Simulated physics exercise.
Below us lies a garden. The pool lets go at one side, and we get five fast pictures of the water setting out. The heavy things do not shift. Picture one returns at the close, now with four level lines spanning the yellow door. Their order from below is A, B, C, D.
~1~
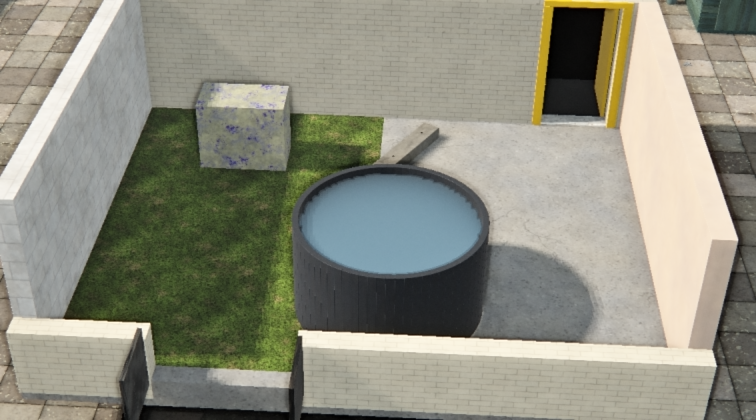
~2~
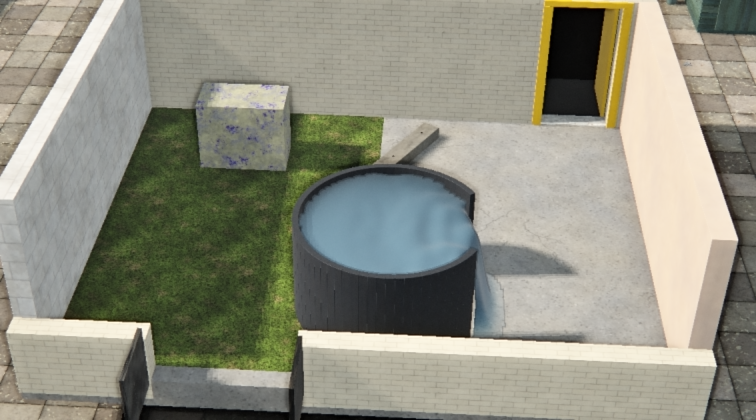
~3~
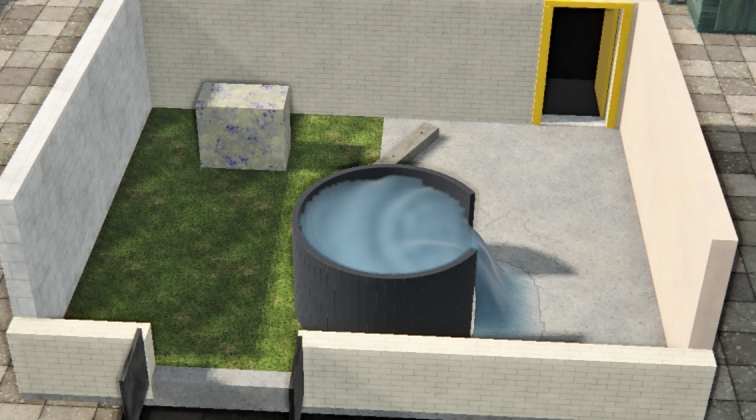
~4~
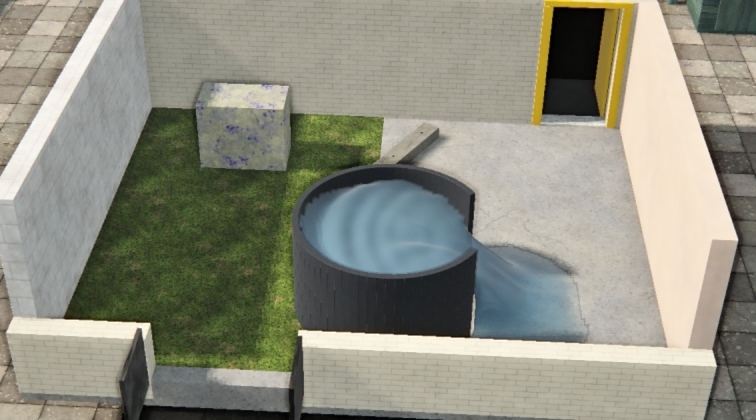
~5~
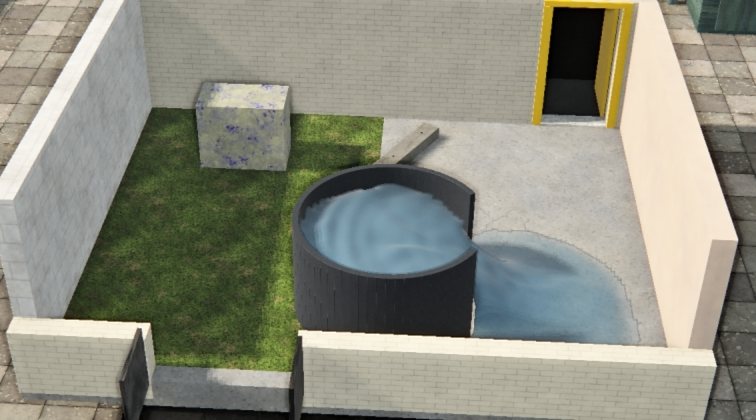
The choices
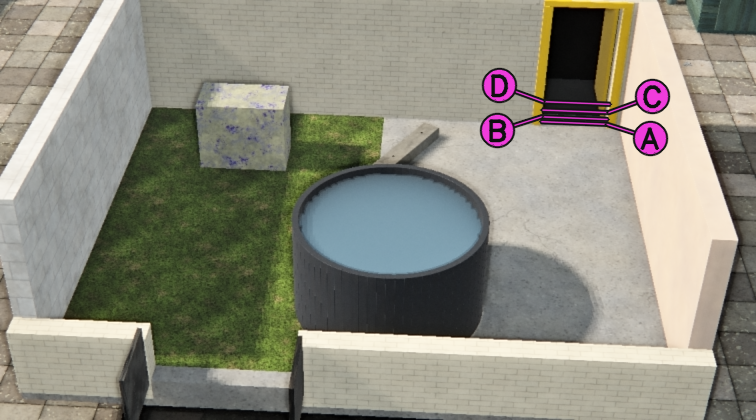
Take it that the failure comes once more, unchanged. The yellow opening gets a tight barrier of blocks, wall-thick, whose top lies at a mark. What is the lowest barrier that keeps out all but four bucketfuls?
I would pick mark D.
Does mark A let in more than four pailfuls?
Yes, that goes wrong.
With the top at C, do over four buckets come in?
Yes, it does.
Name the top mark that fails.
That would be C.
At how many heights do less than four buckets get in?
One of them.
On the marked copy, A at (574, 123); B at (574, 118); C at (575, 111); D at (576, 102); from the bottom up A, B, C, D.
Choosing A, dozens of bucketfuls pour in.
Choosing B, dozens of bucketfuls pour in.
Choosing C, about 9 bucketfuls get in.
Choosing D, a splash gets over, under a bucket.
